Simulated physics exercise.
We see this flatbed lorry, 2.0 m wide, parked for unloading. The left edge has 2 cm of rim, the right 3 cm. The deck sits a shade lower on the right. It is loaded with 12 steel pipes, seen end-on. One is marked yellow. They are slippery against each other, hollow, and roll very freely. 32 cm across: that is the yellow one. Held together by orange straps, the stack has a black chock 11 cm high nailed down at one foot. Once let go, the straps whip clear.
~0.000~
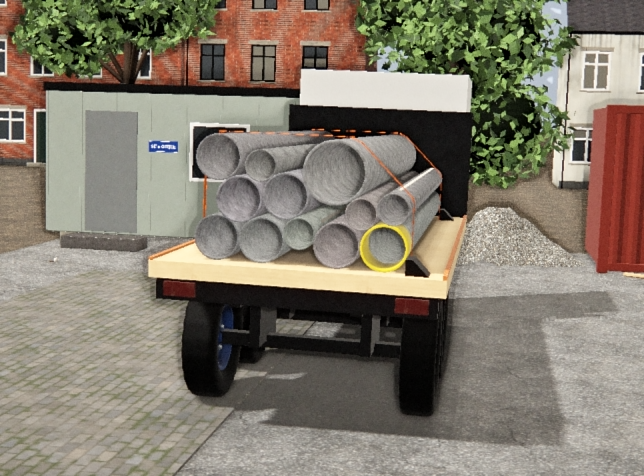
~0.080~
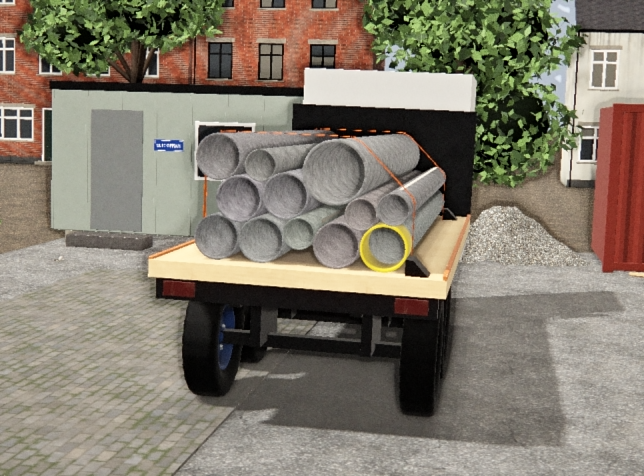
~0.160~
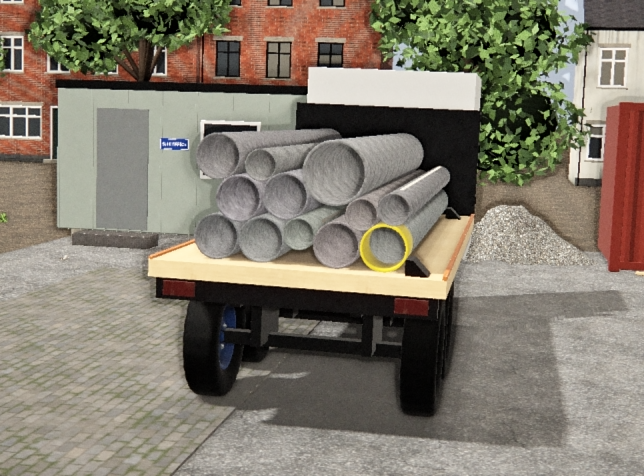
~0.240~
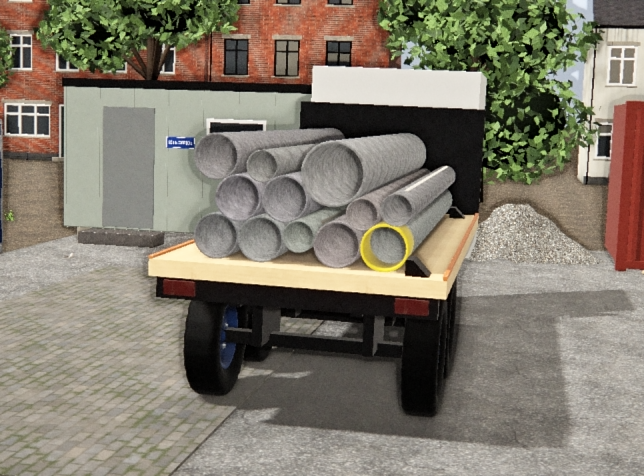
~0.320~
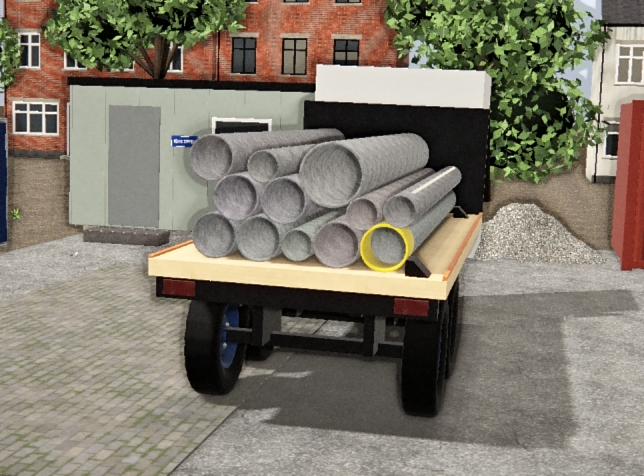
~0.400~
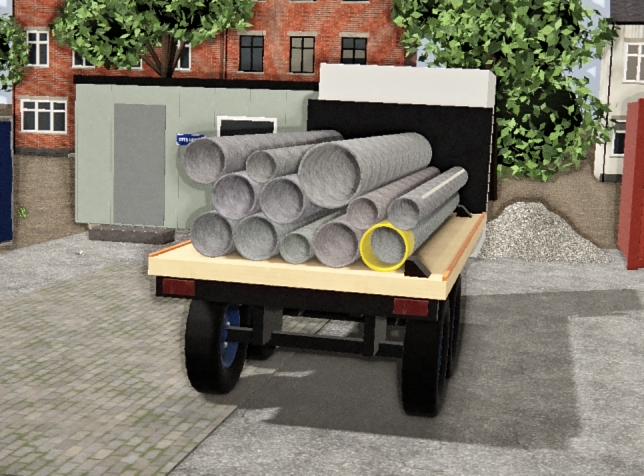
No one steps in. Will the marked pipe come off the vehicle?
Outcome - yellow keeps its spot.
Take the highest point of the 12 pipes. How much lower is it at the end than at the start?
Roughly 20 cm.
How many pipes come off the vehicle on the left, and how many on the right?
Result (left / right): 3 / 1.
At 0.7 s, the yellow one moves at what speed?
0.0 m/s or so.
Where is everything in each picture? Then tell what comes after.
Yellow (384, 249); straps tight; chock at (410, 268); the deck is a shade lower on the right; 4 of the 12 lie on the deck itself, in the first picture.
Yellow (384, 249); straps tight, in the second picture.
Yellow (384, 249); straps gone, in the third picture.
Yellow (384, 249); straps gone, in the fourth picture.
Yellow (384, 249); straps gone, in the fifth picture.
Yellow (384, 248); no straps; chock at (410, 268), in the sixth picture.
By 0.7 s, yellow is on the deck, 45 cm from the right edge; 0 gone from the deck.
Finally (4.1 s), yellow is on the deck, 45 cm from the right edge; 4 gone from the deck.
